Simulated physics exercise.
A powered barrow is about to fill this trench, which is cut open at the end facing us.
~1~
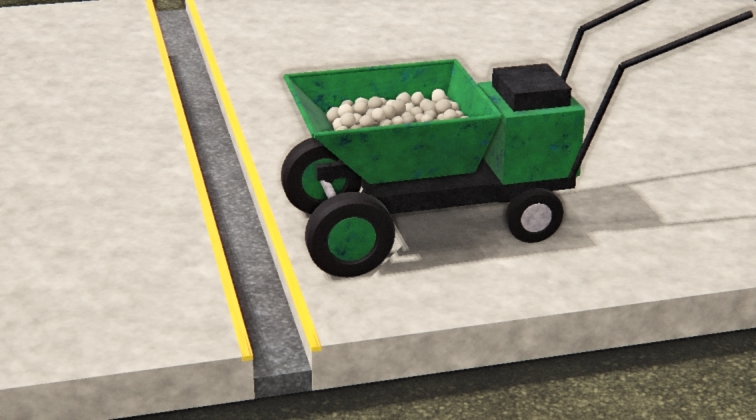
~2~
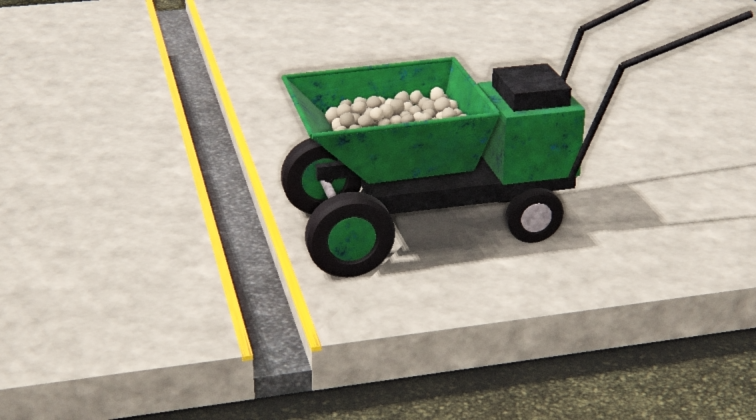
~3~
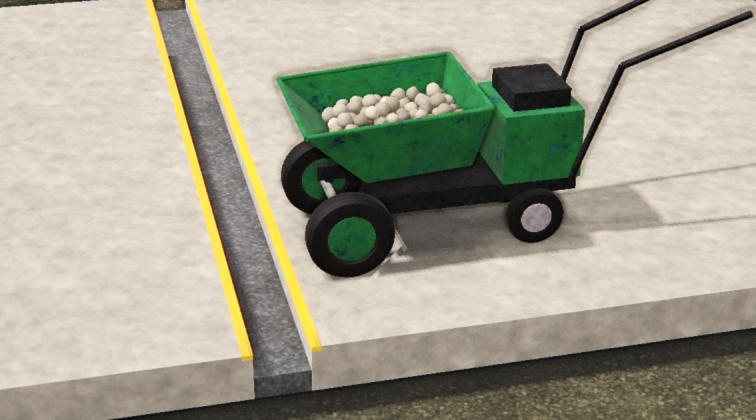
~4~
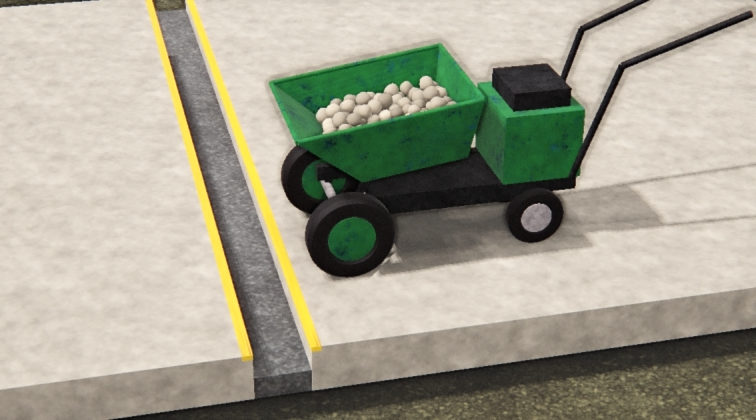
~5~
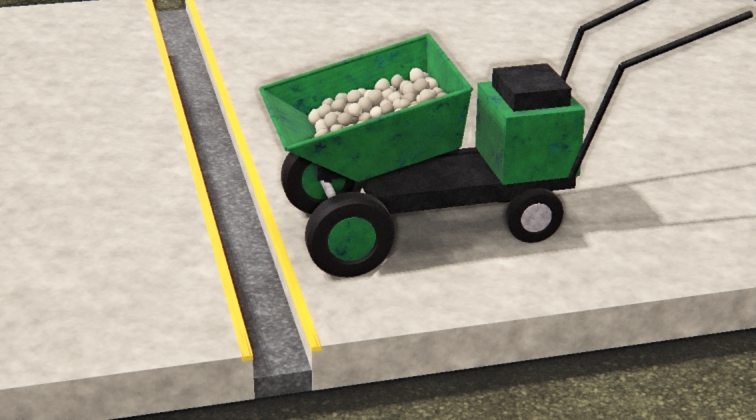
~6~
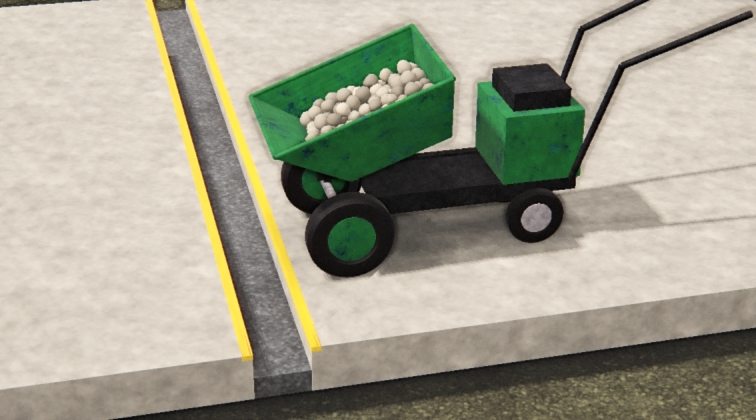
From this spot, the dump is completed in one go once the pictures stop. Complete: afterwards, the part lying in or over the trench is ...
... the minority.
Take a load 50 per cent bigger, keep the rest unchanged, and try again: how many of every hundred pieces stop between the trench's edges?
Close to 0 in a hundred.
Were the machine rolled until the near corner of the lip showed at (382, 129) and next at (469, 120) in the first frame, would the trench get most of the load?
Try one: The greater share. Try two: The lesser share.
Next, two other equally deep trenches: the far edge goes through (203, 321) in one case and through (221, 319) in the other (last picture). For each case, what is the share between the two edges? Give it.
Result, try 1: 40 in a hundred; try 2: 20 in a hundred.
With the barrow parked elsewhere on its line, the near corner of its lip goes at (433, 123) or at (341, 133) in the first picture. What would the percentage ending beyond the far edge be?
I'd put it at around 0 percent the first time and 70 percent the second.
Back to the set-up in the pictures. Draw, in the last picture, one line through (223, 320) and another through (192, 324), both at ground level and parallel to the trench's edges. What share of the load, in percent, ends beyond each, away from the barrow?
The first comes to 90 %, the second to 60 %.
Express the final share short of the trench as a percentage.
Estimate: Around 0 per cent.
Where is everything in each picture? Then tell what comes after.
In the first frame, lip of the skip (314, 135), level; top of the load (397, 124), river pebbles; first edge of the trench (303, 308); far edge (237, 317), the trench under half as wide as the skip, and about half as deep as wide.
In the second frame, lip of the skip (312, 136), level; top of the load (406, 118).
In the third frame, lip of the skip (307, 139), tipped barely; top of the load (402, 115).
In the fourth frame, lip of the skip (298, 143), tipped a little; top of the load (418, 107).
In the fifth frame, lip of the skip (287, 149), tipped a little; top of the load (424, 100).
In the sixth frame, lip of the skip (276, 158), tipped clearly; top of the load (412, 92); first edge of the trench (303, 308); far edge (237, 317).
Just after the last frame, skip tipped steeply; every one in the skip.
A moment on, skip tipped right over; roughly two thirds in the skip; roughly a third beyond it; just a few falling.
Further on, skip tipped right over; just a few in the skip; just a few in or heaped over the trench; almost all beyond it.
When it is over, skip tipped right over; just a few in the skip; just a few in or heaped over the trench; almost all beyond it.
